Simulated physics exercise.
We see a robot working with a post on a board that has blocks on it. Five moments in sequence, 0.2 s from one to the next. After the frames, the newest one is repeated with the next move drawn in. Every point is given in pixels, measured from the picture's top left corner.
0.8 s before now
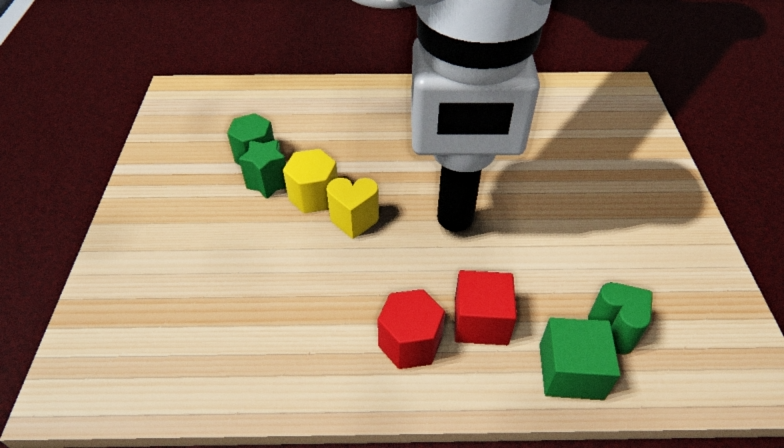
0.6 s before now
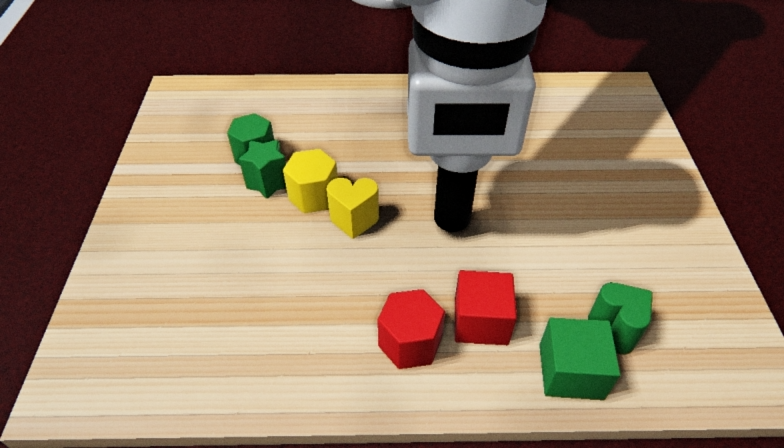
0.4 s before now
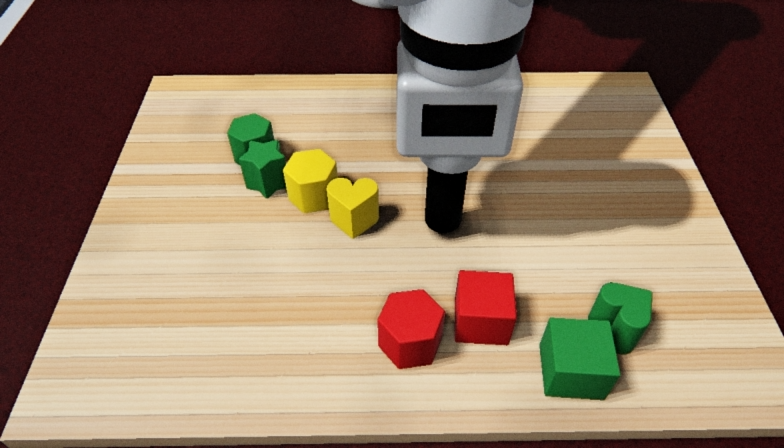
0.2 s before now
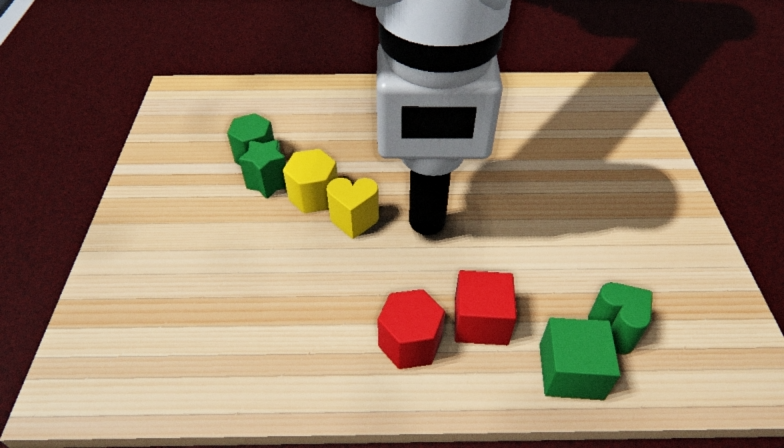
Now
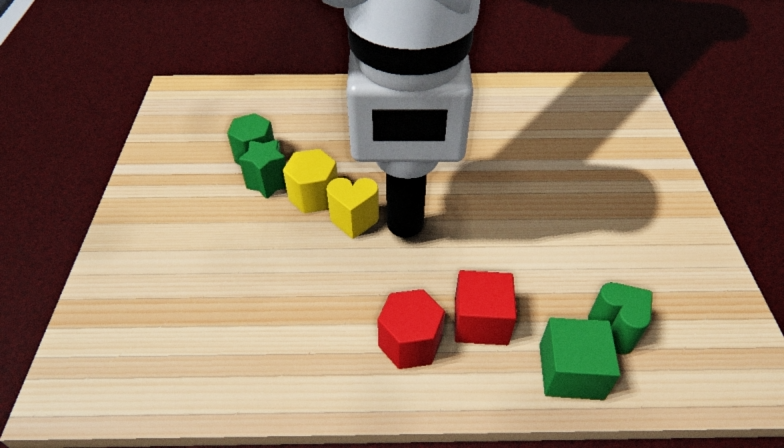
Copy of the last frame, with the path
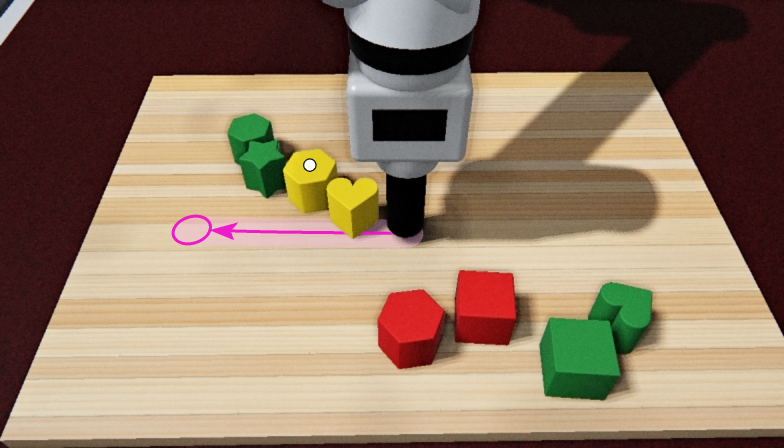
A grey and black robot arm with a black post slides slowly left across a pale striped wooden board, seen from above at an angle by a still camera. Green and yellow blocks form a diagonal row at upper left, while two red blocks and two green ones sit at lower right. The post draws near the yellow heart, its shadow shifting too, and every block stays still.
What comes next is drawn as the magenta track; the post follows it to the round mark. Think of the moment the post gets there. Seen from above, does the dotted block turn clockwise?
I believe so.
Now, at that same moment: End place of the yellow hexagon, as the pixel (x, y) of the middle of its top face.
Its top middle: (289, 154).
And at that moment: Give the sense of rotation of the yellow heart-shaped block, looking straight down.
Looking down, my answer is that the yellow heart-shaped block rotates clockwise.
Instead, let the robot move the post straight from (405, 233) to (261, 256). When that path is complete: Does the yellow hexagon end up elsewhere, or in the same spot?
The yellow hexagon moves.
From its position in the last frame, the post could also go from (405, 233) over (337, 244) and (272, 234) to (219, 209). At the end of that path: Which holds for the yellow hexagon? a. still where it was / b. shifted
I'll go with b - shifted.
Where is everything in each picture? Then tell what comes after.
The first frame shows lower end of the post at (455, 220), tops of blocks, green hexagon at (249, 126), green star at (262, 152), yellow hexagon at (310, 165), yellow heart-shaped block at (352, 190).
The second frame shows post at (452, 220), blocks as before.
The third frame shows post at (443, 221), blocks as before.
The fourth frame shows post at (427, 223), blocks as before.
The fifth frame shows post at (405, 225), green hexagon at (249, 126), green star at (262, 152), yellow hexagon at (310, 165), yellow heart-shaped block at (352, 190).
The drawn path runs from (405, 233) to (192, 230); the dot is on the yellow hexagon.
On the path given first. One third of the way, post at (333, 225); green hexagon at (244, 123); green star at (257, 145), turned 25° anticlockwise; yellow hexagon at (291, 159), turned 55° clockwise; yellow heart-shaped block at (299, 188).
Two thirds of the way, post at (258, 224); green hexagon at (241, 120); green star at (253, 142), turned 25° anticlockwise; yellow hexagon at (289, 154), turned 70° clockwise; yellow heart-shaped block at (254, 174), turned 50° clockwise.
At the end, post at (189, 222); green hexagon at (241, 120); green star at (253, 142), turned 25° anticlockwise; yellow hexagon at (289, 154), turned 70° clockwise; yellow heart-shaped block at (254, 174), turned 50° clockwise.
